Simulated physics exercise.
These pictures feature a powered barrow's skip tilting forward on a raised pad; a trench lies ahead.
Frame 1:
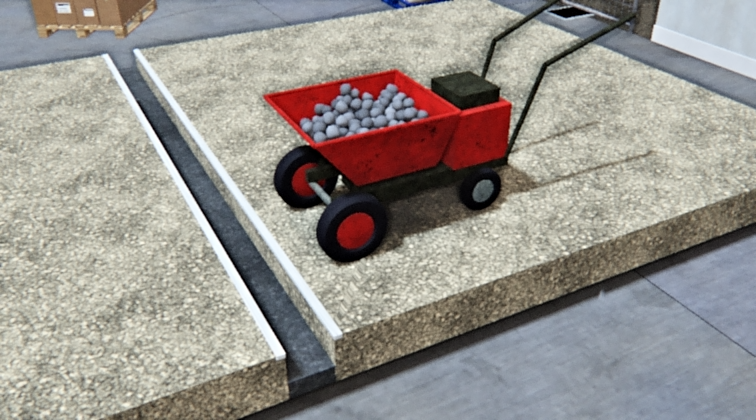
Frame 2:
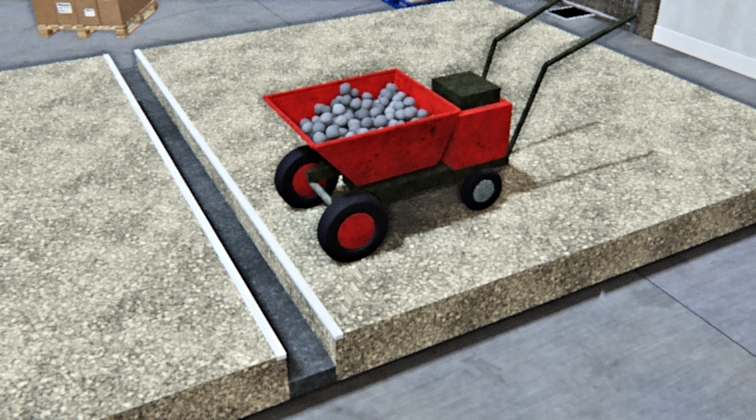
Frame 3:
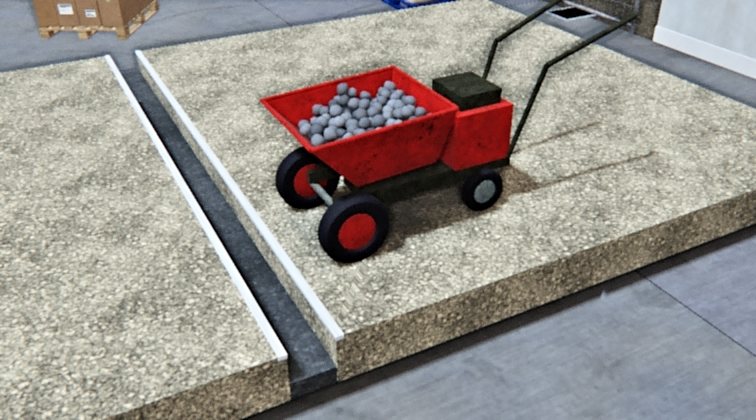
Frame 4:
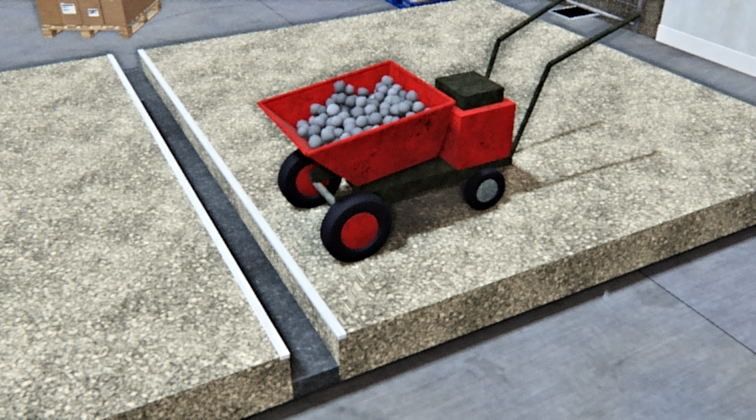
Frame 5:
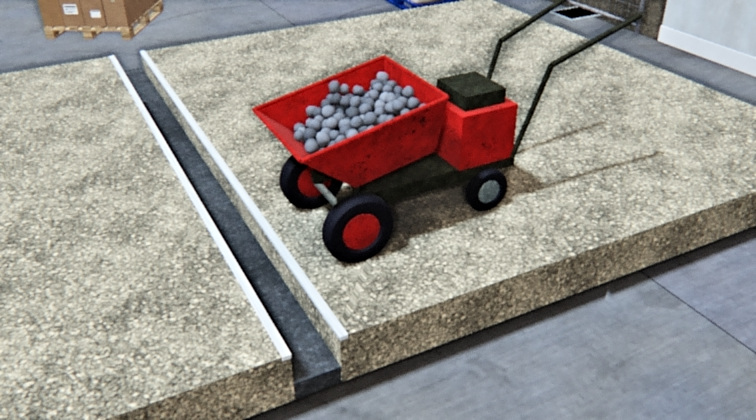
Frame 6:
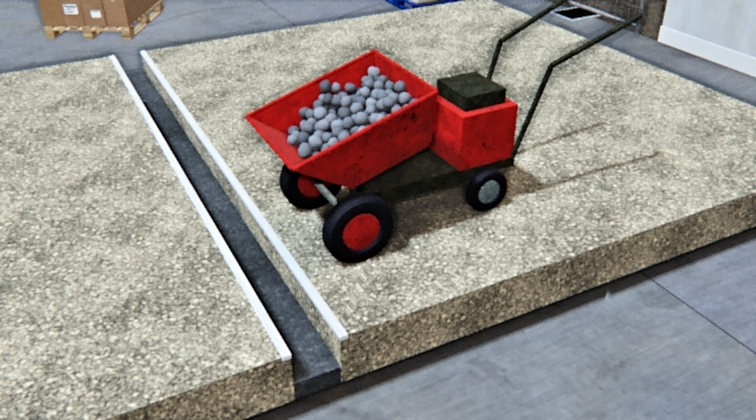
The red skip of a powered barrow, heaped with grey round cobbles, starts level and tilts gradually forward to the left, its rear rising until it is clearly tipped. The barrow's red-hubbed black wheels stay in place on a raised, speckled tan pad, with dark handles behind at right and a narrow, white-edged dark trench at left. Seen from above at an angle, the grey-floored indoor space shifts very slightly in view.
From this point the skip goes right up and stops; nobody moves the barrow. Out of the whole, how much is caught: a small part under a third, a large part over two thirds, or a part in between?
Out of the whole, a small part is caught.
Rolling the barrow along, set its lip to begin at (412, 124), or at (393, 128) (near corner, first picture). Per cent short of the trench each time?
That works out to 40 per cent for the first position and 30 per cent for the second.
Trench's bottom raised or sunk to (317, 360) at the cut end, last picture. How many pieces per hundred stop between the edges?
About 10 per cent.
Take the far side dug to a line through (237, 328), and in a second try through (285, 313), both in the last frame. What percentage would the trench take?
In order: Some 60 per cent, then some 0 per cent.
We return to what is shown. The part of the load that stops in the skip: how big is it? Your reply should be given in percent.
Around 10 in a hundred.
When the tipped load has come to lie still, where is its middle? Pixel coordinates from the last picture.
Close to (187, 265) in the last view.
Soon, skip tipped steeply; all in the skip.
A while on, skip tipped right over; most in the skip; about a quarter beyond it; a stray few falling.
Towards the end, skip tipped right over; about a quarter in the skip; a stray few in or heaped over the trench; most beyond it.
Finally, skip tipped right over; a small part in the skip; a small part in or heaped over the trench; most beyond it.
